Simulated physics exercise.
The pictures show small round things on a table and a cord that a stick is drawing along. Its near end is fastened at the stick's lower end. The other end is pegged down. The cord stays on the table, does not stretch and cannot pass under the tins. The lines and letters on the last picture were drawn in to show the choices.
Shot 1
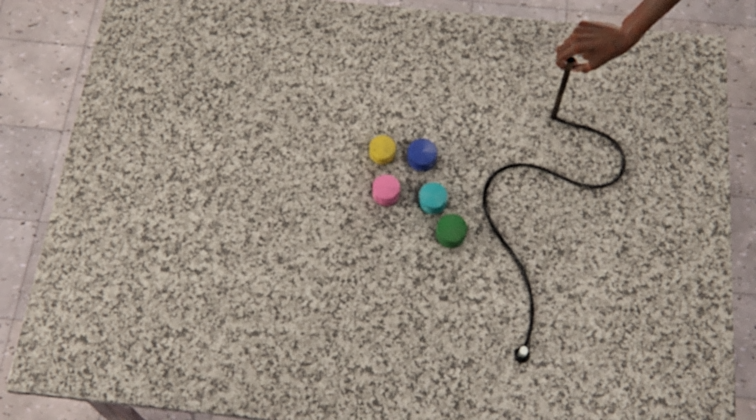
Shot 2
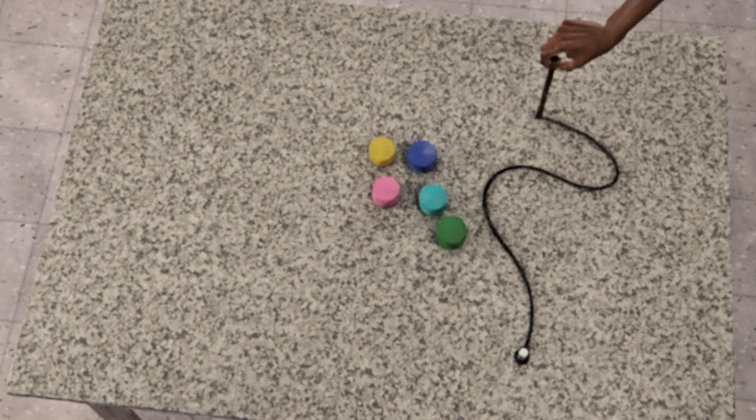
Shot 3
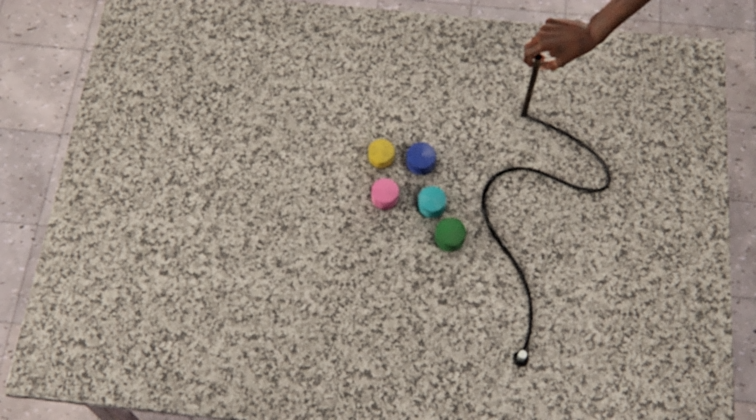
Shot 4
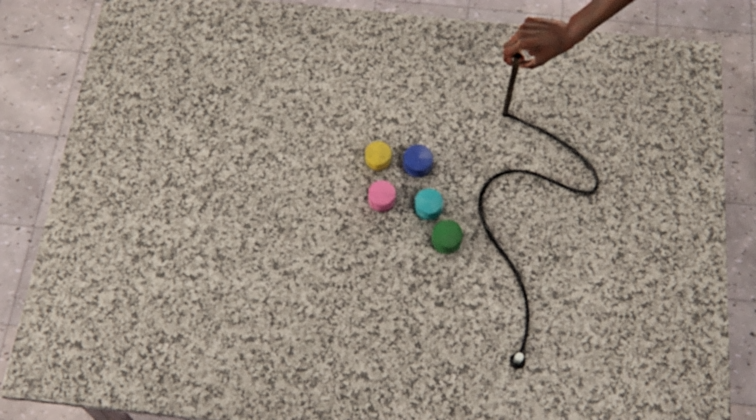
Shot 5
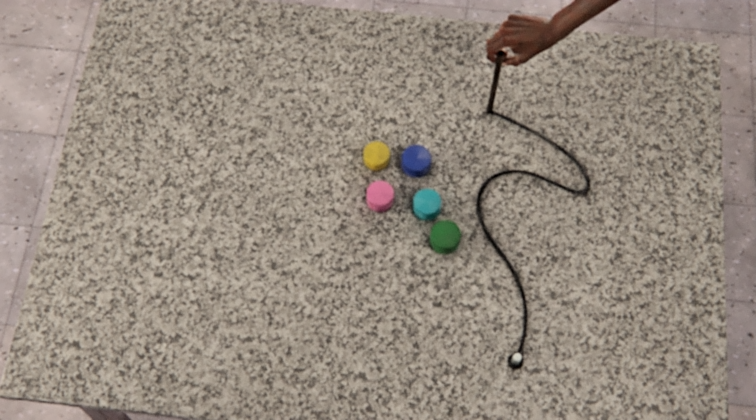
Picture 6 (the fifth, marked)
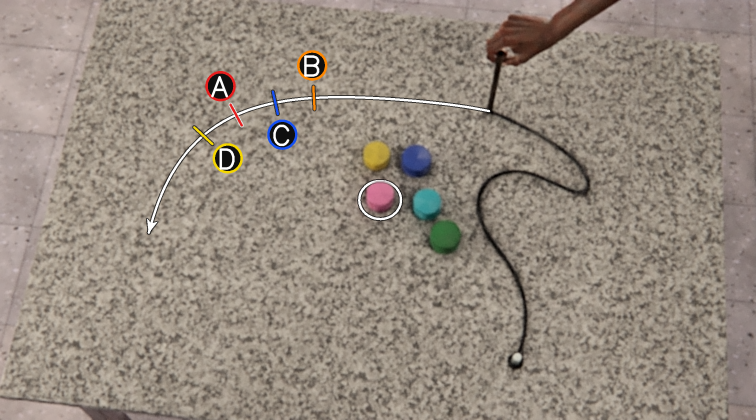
On a speckled table, a hand draws a black cord's end left with a stick.
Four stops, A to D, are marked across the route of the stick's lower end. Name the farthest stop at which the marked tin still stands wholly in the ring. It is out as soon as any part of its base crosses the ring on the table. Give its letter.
Stop at D.
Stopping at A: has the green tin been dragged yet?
No.
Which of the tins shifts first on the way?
Blue.
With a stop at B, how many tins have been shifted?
The count is none.
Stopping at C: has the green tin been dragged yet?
By then, no.
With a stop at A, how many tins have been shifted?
By then, none.
On the marked copy, A at (236, 115); B at (314, 98); C at (275, 103); D at (203, 136); the ring at (380, 200); the route from (489, 111) via (285, 101) to (149, 233).
Taking D. A third of the way, foot of the stick (388, 99); pink tin (380, 197).
Two thirds of the way, foot of the stick (283, 102); pink tin (380, 197).
When it is over, foot of the stick (203, 136); blue tin (401, 174); pink tin (380, 197); the pink tin is still in its ring.
As for the rest, A is safe but short; B is safe but short; C is safe but short.
